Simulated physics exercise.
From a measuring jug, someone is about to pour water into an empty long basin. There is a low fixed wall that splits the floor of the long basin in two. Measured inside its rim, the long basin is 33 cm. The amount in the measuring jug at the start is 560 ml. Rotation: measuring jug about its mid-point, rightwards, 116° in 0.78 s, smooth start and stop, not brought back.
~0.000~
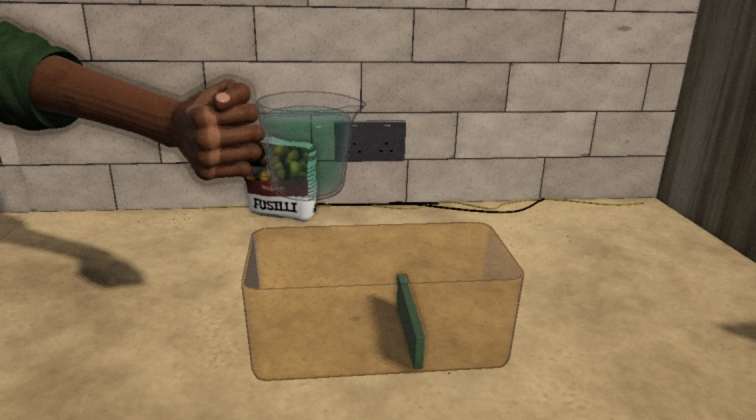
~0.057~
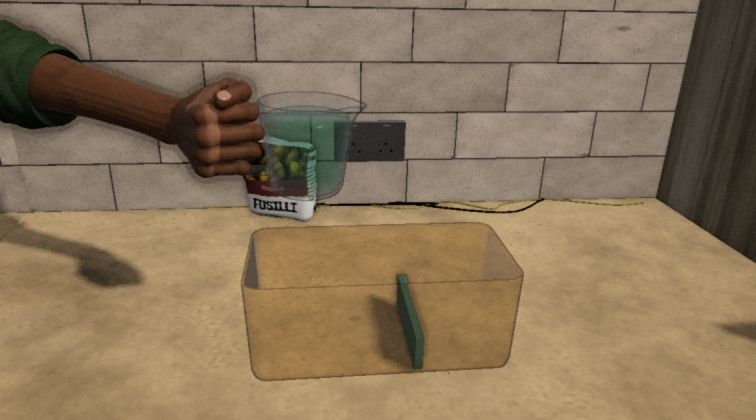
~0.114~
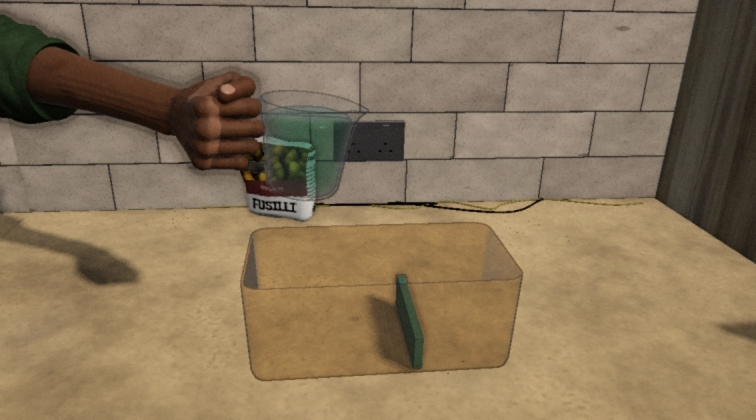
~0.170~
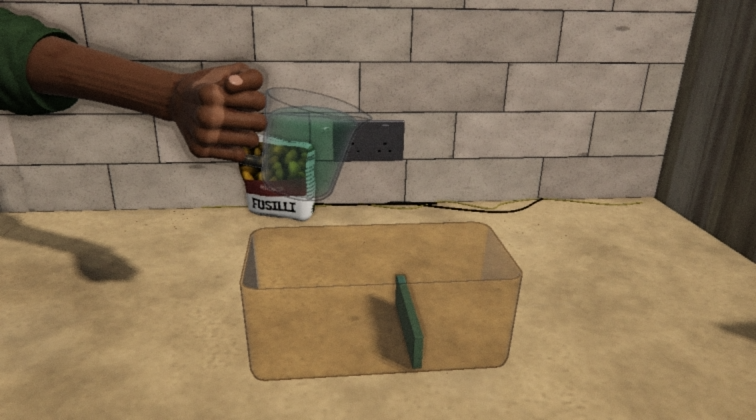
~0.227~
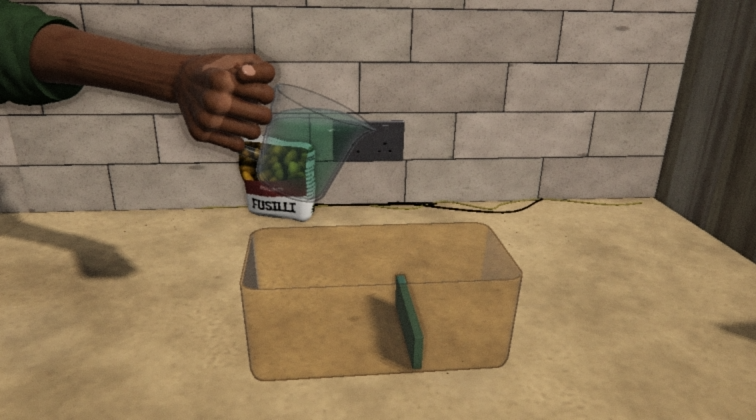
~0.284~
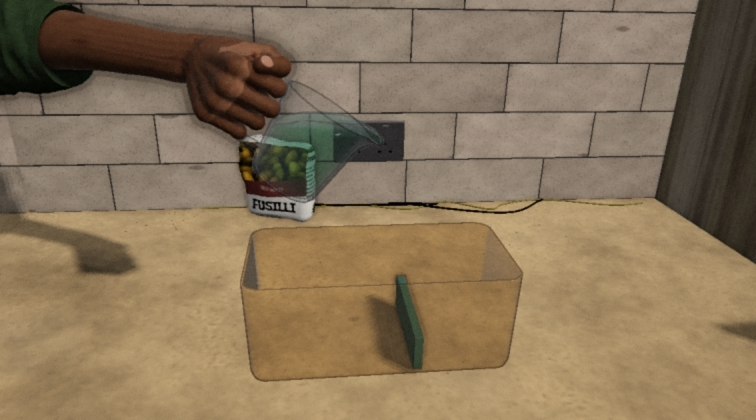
We see a hand at the left beside a clear measuring jug, which gradually tilts to the right above a long, see-through basin with a green upright piece, while a fusilli packet stays near the brick wall.
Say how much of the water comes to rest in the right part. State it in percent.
About 38 per cent comes to rest there.
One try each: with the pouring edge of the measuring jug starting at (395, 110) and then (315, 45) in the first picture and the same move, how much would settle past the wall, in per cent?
Result: 75 per cent, then 5 per cent.
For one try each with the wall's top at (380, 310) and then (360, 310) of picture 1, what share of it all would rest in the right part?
85 in a hundred, followed by 95 in a hundred.
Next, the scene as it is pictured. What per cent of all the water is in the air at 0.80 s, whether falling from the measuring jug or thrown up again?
About 6 per cent.
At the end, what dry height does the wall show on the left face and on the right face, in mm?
Noted: Left near 36 mm, right near 36 mm.
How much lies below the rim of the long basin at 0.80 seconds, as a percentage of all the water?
Roughly 92 per cent.
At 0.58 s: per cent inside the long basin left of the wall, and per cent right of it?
Around 7 on the left side and 24 on the right side.
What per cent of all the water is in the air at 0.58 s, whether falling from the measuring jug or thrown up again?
Near 28 per cent of it all.
Then, 0.58 s in, the tilt is 99° and 40 per cent is still to pour, 7 is left of the wall and 24 right of it.
Then, 0.80 s in, the tilt is 116° and 3 per cent is still to pour, 54 is left of the wall and 38 right of it.
Then, 1.03 s in, the tilt is 116° and 0 per cent is still to pour, 60 is left of the wall and 38 right of it.
Then, 1.28 s in, the tilt is 116° and 0 per cent is still to pour, 61 is left of the wall and 38 right of it.
Finally, 61 per cent lies left of the wall, 38 right of it and 1 outside.
